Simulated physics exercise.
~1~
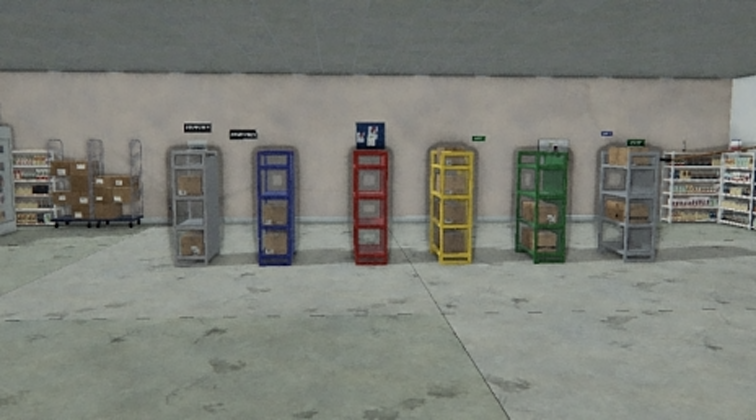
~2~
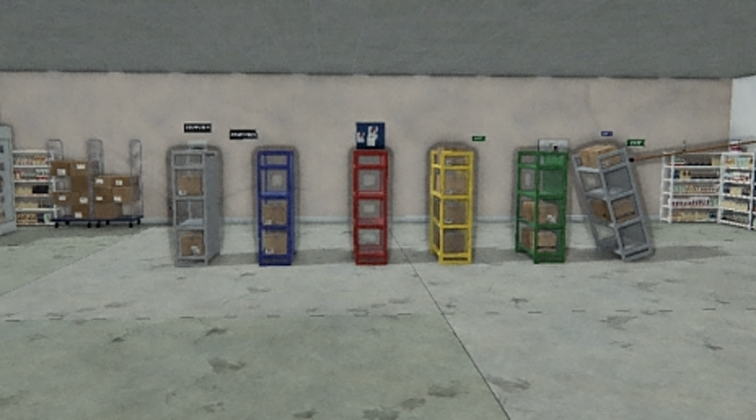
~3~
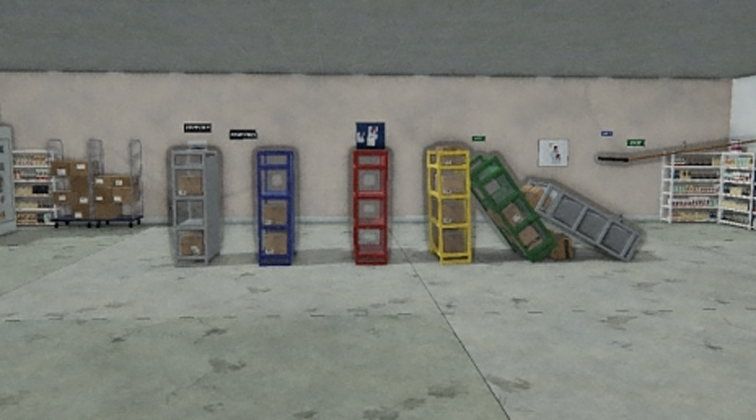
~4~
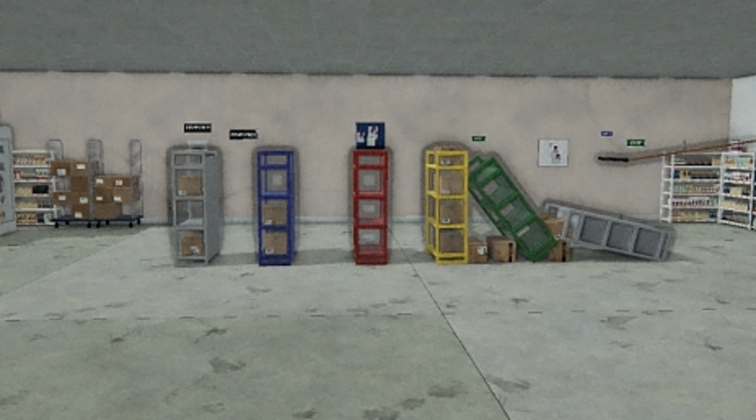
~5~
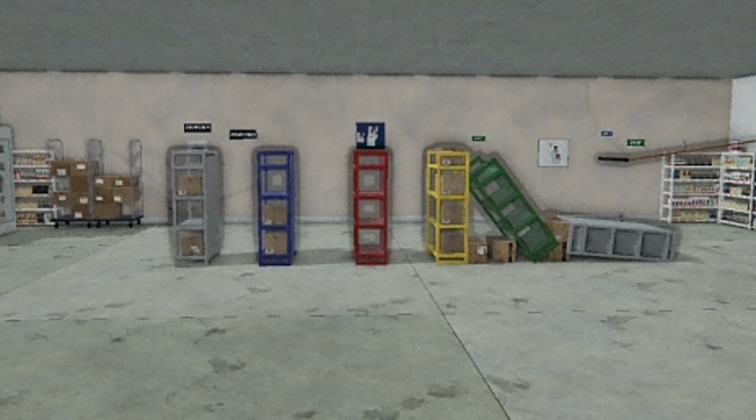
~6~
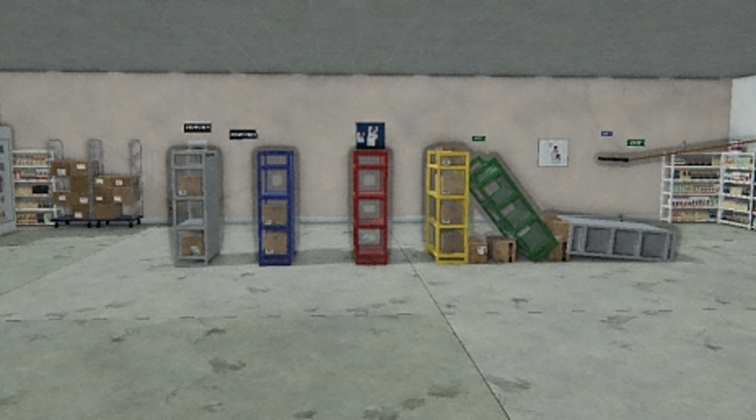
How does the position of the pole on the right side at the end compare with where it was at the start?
The pole ends up farther to the left than where it began, reaching out over the spot where the gray rack had been standing.
The gray rack on the far right tipped left as a pole pushed in, knocking the green rack over against the yellow one. Cartons spilled out and the gray rack slid down flat to the right, while the other four racks stayed standing.
